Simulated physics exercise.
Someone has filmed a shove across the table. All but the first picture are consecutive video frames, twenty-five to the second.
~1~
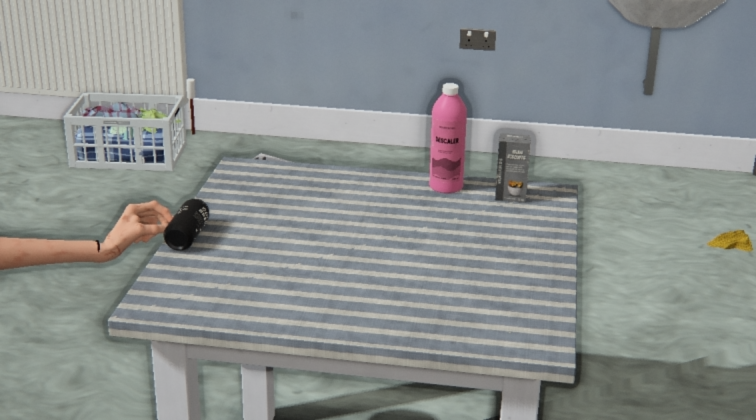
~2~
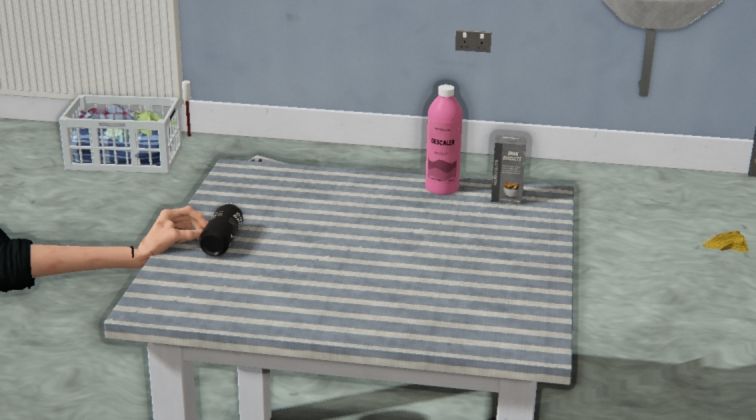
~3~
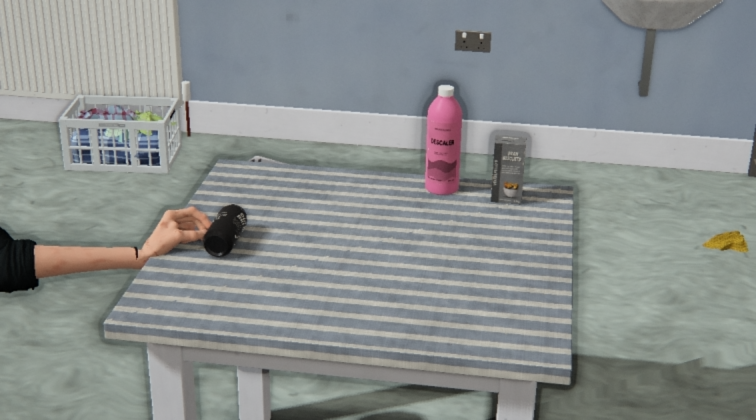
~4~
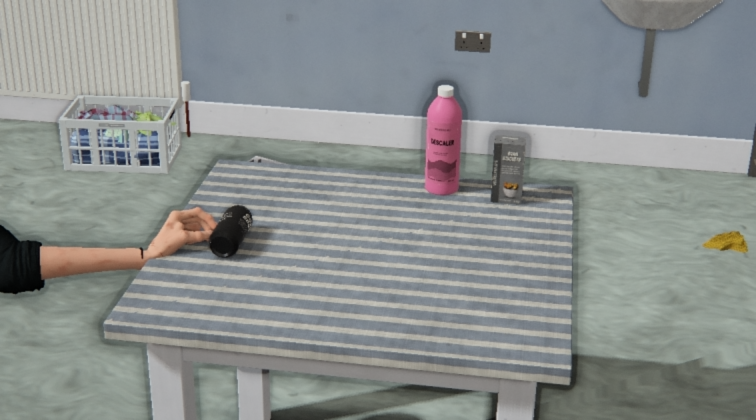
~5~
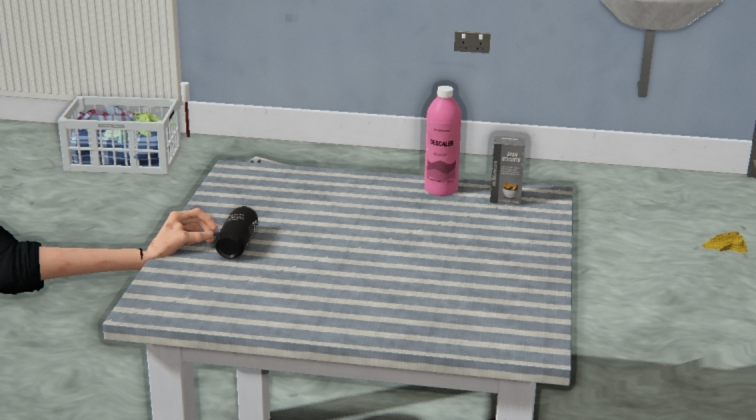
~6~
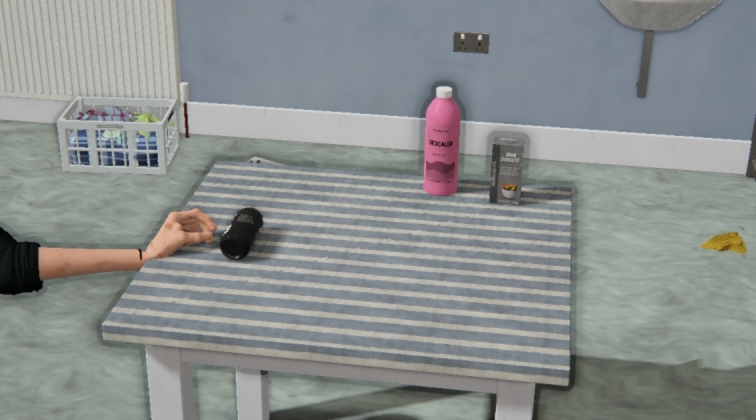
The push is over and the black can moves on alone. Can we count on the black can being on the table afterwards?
The black can is still on the table.
Then, 0.10 s after the last picture, black can rolled about its own width near (255, 234).
Then, 0.30 s after the last picture, black can rolled about its own width near (275, 236).
At rest, moved from the start, black can. Seen from the same camera at the end, black can near (285, 237).
